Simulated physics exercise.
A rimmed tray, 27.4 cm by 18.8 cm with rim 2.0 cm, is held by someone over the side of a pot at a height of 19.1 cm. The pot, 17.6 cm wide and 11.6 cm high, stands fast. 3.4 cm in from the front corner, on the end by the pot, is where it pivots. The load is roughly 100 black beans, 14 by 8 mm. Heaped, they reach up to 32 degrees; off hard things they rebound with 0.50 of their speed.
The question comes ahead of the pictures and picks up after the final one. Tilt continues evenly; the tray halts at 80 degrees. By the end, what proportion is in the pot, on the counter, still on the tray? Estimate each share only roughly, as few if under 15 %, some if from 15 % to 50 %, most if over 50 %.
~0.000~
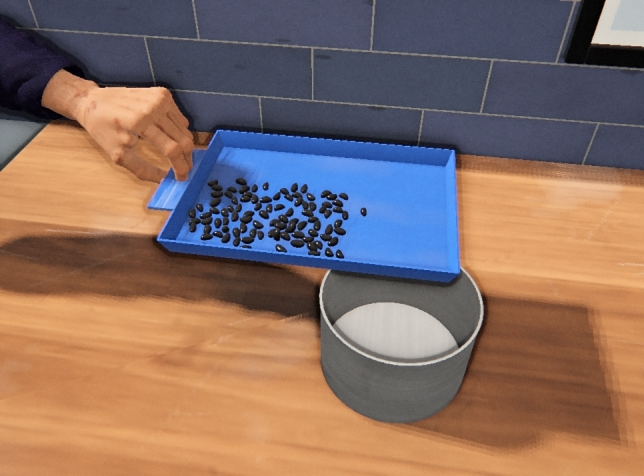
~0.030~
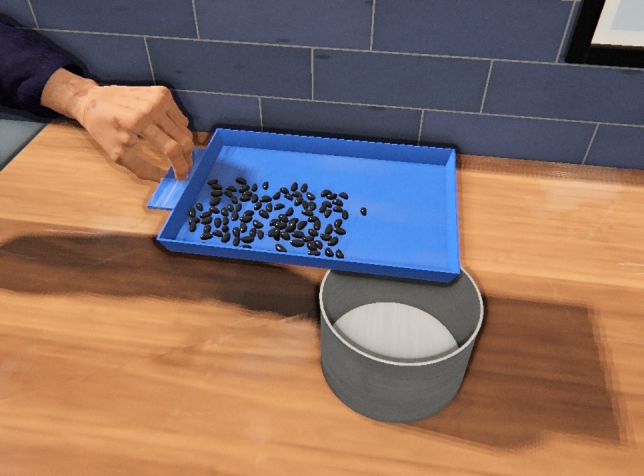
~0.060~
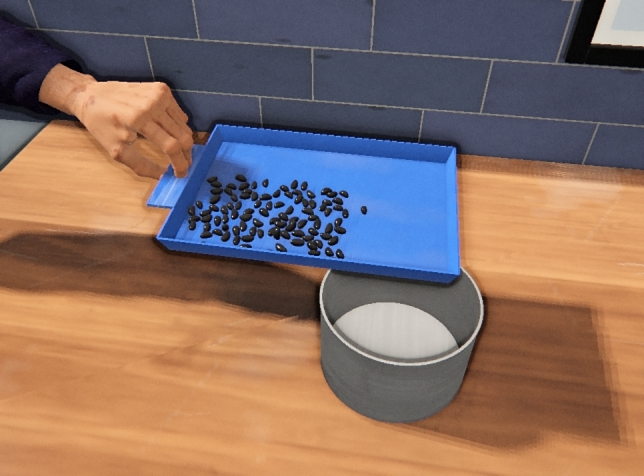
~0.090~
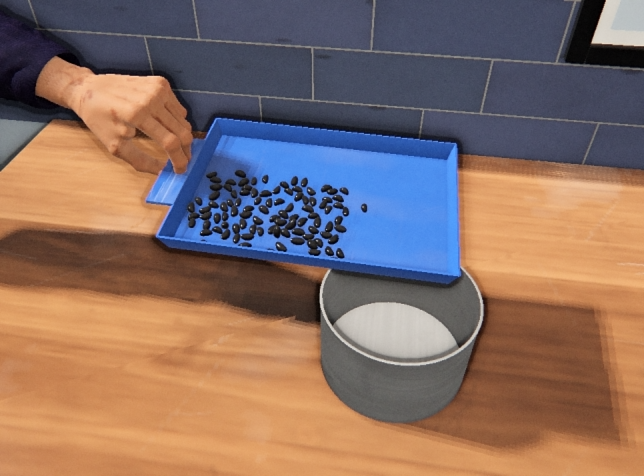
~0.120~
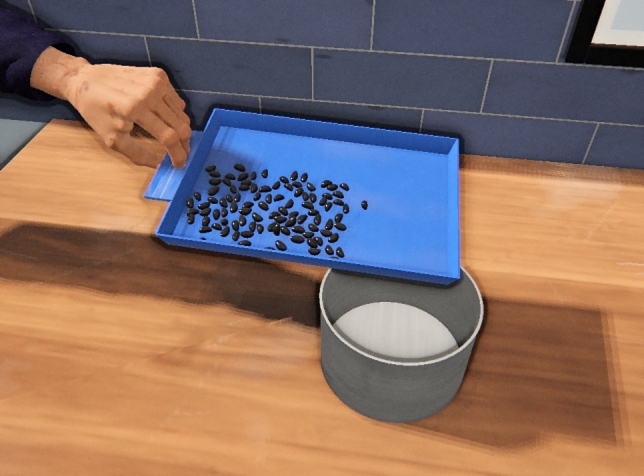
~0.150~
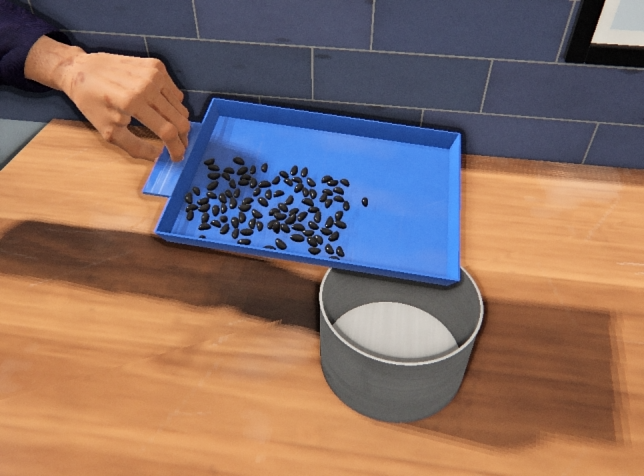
Roughly: Pot most, counter some, left on the tray few.
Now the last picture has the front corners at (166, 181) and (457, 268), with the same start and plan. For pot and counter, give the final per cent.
Pot 5 % / counter 95 %.
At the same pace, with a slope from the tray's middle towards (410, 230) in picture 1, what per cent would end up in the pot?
Roughly 10 % of the pieces.
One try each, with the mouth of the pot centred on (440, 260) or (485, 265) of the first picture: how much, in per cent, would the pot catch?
The shares would be near 0 and 0 per cent respectively.
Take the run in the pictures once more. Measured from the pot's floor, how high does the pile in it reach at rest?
About 1.5 centimetres.
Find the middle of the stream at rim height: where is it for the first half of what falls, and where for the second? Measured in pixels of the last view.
At about (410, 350), then at (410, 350).
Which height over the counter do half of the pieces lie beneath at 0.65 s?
Around 22 cm up.
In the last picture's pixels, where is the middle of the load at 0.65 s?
Approx. (320, 248).
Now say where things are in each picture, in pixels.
In the first frame, tray tilt 0 degrees, front corners at (166, 236) and (452, 267); middle of the pieces at (275, 222); pot at (401, 297).
In the second frame, tray tilt 0 degrees, front corners at (166, 235) and (452, 267); middle of the pieces at (275, 222).
In the third frame, tray tilt 2 degrees, front corners at (166, 234) and (452, 268); middle of the pieces at (275, 221).
In the fourth frame, tray tilt 4 degrees, front corners at (166, 232) and (452, 269), lowest corner right front; middle of the pieces at (275, 218).
In the fifth frame, tray tilt 7 degrees, front corners at (165, 230) and (452, 271), lowest corner right front; middle of the pieces at (274, 215).
In the sixth frame, tray tilt 10 degrees, front corners at (164, 228) and (452, 273), lowest corner right front; middle of the pieces at (274, 212); pot at (400, 296). Its pace works out near 115 degrees a second.
After 0.45 s, tilt 45 degrees; the tray holds 100 %, the pot 0 %.
After 0.65 s, tilt 68 degrees; the tray holds 95 %, the pot 0 %.
After 0.96 s, tilt 80 degrees; the tray holds 20 %, the pot 40 %.
By 3.0 s all is still; pot 65 %, counter 35 %, tray 0 %.
